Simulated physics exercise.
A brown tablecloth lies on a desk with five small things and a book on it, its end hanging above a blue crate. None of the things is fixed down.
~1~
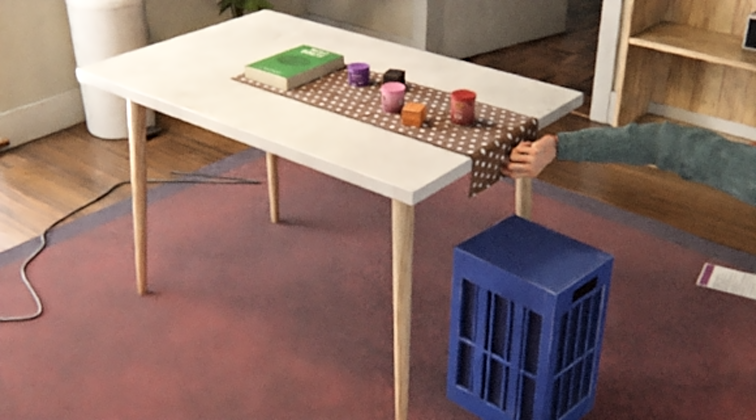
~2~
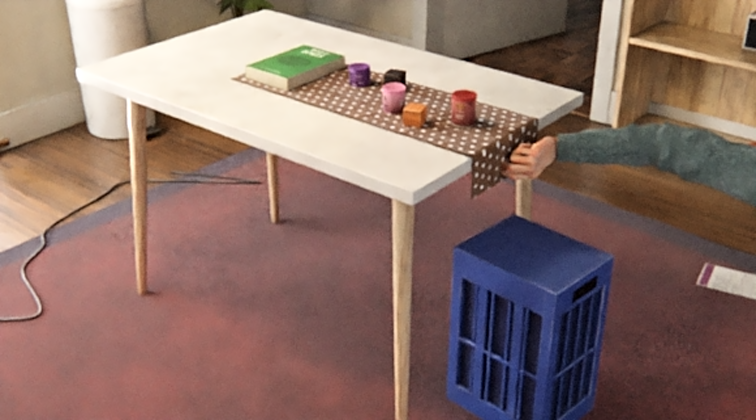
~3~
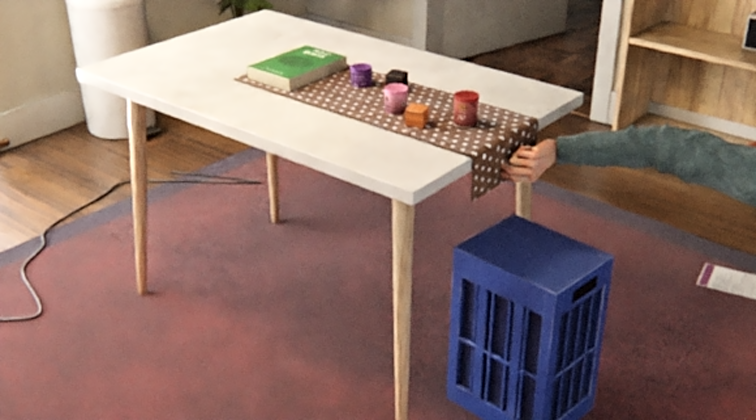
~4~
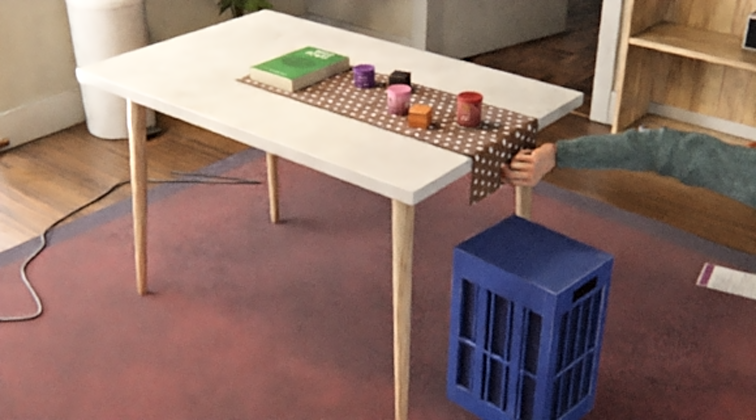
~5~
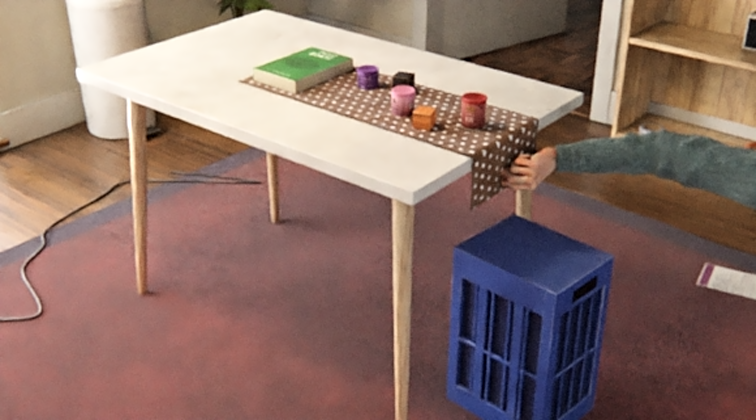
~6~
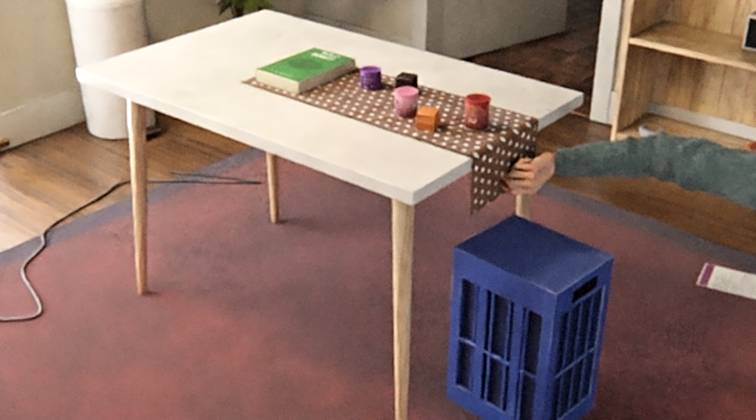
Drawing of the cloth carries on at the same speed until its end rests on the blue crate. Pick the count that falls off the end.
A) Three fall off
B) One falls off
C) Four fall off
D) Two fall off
B.
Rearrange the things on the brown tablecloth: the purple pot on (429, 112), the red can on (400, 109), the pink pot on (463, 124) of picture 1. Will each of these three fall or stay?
Purple pot stays, red can stays, pink pot gone.
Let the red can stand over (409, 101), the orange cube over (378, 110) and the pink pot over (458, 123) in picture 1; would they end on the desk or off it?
Outcome: Red can keeps its perch; orange cube keeps its perch; pink pot is gone.
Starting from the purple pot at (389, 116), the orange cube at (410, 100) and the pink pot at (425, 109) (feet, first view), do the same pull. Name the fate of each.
Outcome: Purple pot is still in place, orange cube is still in place, pink pot is still in place.
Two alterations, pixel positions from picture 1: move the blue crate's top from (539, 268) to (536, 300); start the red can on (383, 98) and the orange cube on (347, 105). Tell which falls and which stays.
Final state: The red can is still in place, the orange cube is still in place.
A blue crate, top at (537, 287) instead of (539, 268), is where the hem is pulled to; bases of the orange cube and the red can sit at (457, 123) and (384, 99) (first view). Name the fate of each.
The orange cube is lost, the red can stays put.
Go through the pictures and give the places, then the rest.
In the first picture, hem (469, 198); red can (464, 94); orange cube (414, 107); pink pot (393, 87); black cube (394, 72); purple pot (359, 65); top of the crate (539, 268).
In the second picture, hem (470, 200); red can (465, 94).
In the third picture, hem (470, 202); orange cube (417, 108).
In the fourth picture, hem (469, 206); pink pot (400, 89); top of the crate (539, 268).
In the fifth picture, hem (470, 211); black cube (404, 74).
In the sixth picture, hem (471, 215); red can (478, 98); orange cube (428, 111); pink pot (407, 91); black cube (407, 75); purple pot (371, 69).
A little later, hem near (502, 221); all still up.
Next, hem on the crate; red can gone.
When it is over, hem on the crate; red can gone. It carries off one.
